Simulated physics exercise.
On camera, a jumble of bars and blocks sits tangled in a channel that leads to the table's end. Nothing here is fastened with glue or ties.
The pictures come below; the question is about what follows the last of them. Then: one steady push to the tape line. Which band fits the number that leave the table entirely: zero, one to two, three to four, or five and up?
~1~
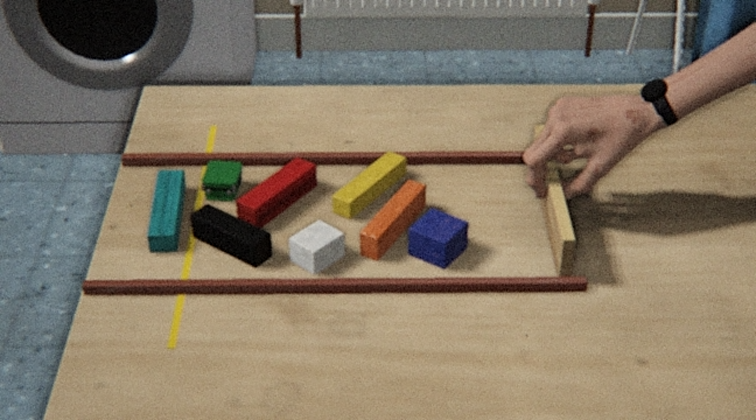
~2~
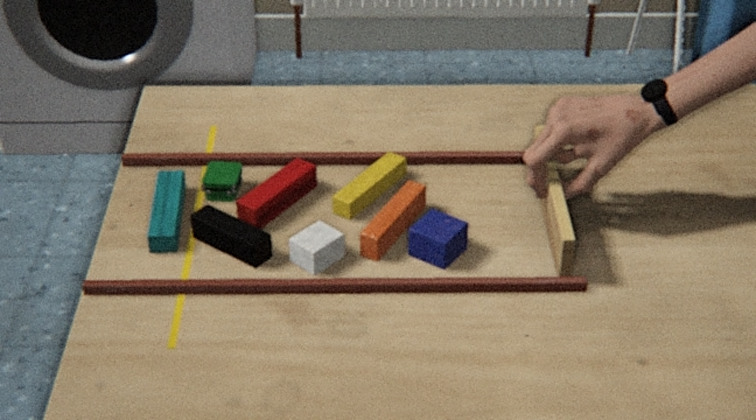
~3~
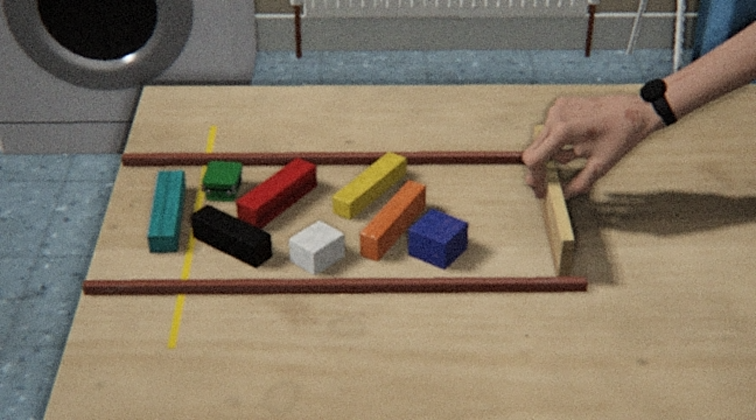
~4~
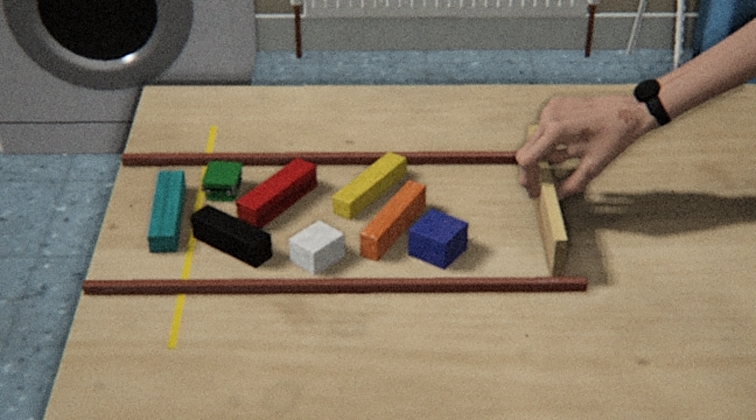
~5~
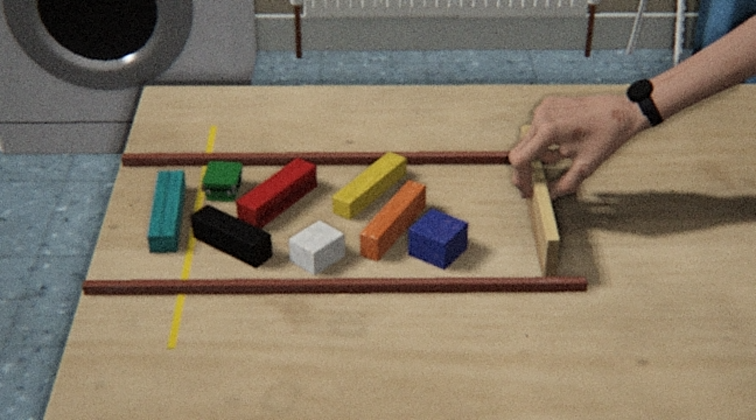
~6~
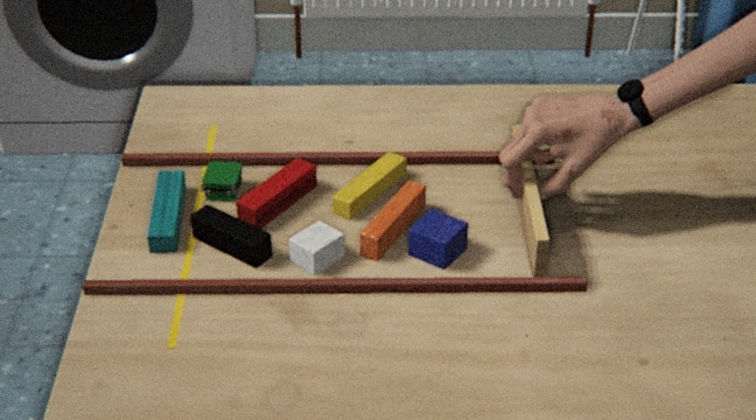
The band is one to two.
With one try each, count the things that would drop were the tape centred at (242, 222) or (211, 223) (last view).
In order, 0 then 1.
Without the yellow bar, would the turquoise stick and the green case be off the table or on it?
The turquoise stick is gone, the green case is still there.
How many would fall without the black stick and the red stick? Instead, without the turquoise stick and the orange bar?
Try 1: 0; try 2: 0.
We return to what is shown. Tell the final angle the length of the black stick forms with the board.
Close to 30°.
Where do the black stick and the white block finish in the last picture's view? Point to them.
First: About (106, 237); second: About (122, 264).
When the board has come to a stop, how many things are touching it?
3 end up touching it.
Soon after, none off yet; turquoise stick at rest near (167, 210); green case at rest near (223, 182); black stick at rest near (231, 236).
In the end, the number that fall off is one or two; gone, turquoise stick.
